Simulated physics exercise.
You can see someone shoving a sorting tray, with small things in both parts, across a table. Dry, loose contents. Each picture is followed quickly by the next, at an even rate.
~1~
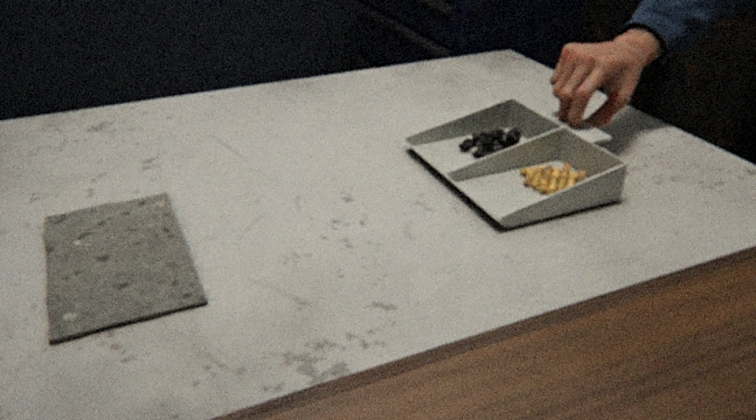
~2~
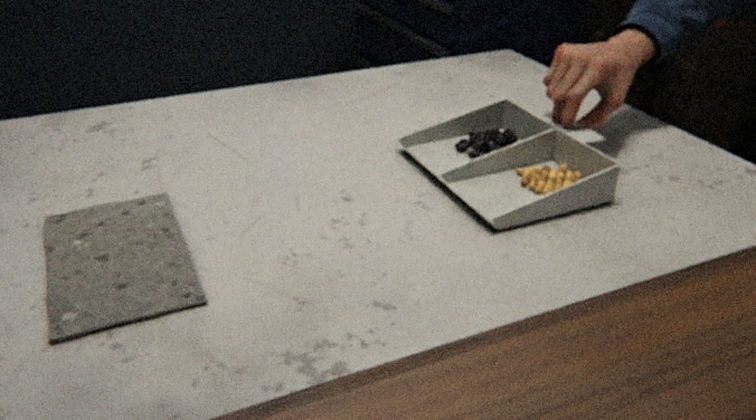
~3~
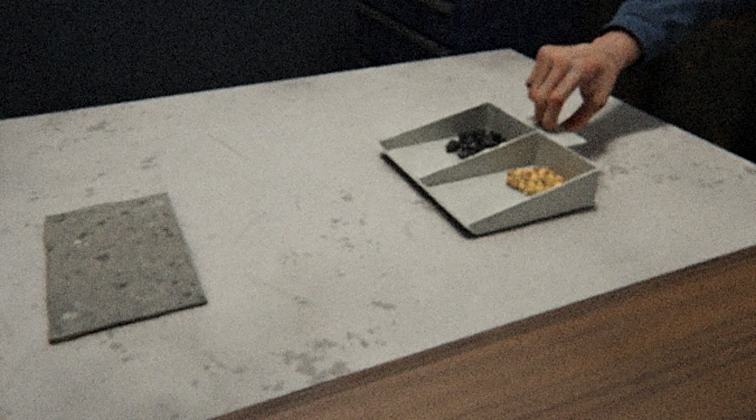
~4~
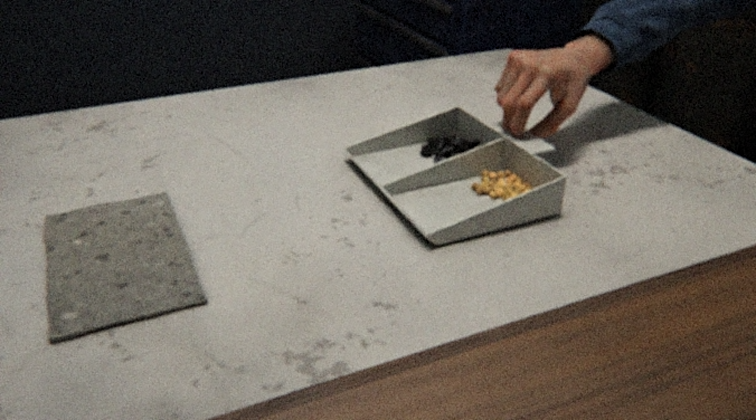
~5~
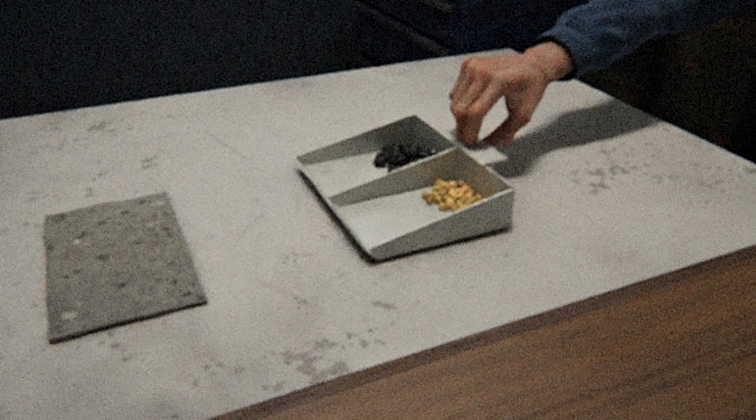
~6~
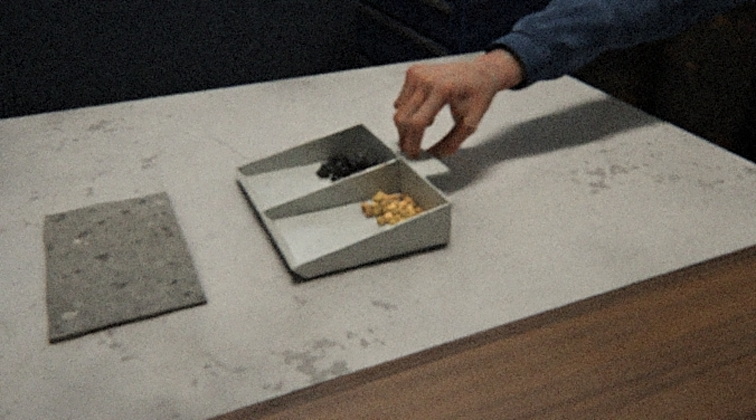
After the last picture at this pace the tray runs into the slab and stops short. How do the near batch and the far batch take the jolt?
Near batch: Loses part of its load; Far batch: Loses part of its load.
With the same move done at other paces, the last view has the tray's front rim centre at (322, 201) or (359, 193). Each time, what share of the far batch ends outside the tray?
First 10 per cent, second 0 per cent.
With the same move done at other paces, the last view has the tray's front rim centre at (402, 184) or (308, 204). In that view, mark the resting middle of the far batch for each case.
In the first try it comes to rest at (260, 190), and in the second at (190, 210).
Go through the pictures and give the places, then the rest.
In the first picture, front rim at (446, 176), at rest; slab at (124, 283); near batch at (554, 180), some dried chickpeas; far batch at (501, 145), some black beans.
In the second picture, front rim at (439, 177), hardly any of the way covered; far batch at (497, 145).
In the third picture, front rim at (418, 181), a small part of the way covered; near batch at (537, 183).
In the fourth picture, front rim at (382, 189), about a quarter of the way covered; far batch at (454, 154).
In the fifth picture, front rim at (327, 200), about half of the way covered; near batch at (463, 201).
In the sixth picture, front rim at (261, 214), most of the way covered; slab at (124, 282); near batch at (403, 214); far batch at (352, 174).
Then, 0.04 s after the last picture, tray still sliding, front rim near (215, 224); near batch all inside; far batch all inside.
Then, 0.17 s after the last picture, tray stopped at the slab; near batch about a quarter out of the tray; far batch about a quarter out of the tray.
Then, 0.38 s after the last picture, tray stopped at the slab; near batch about a third out of the tray; far batch about a third out of the tray.
At rest, tray stopped at the slab; near batch about a third out of the tray; far batch about a third out of the tray.
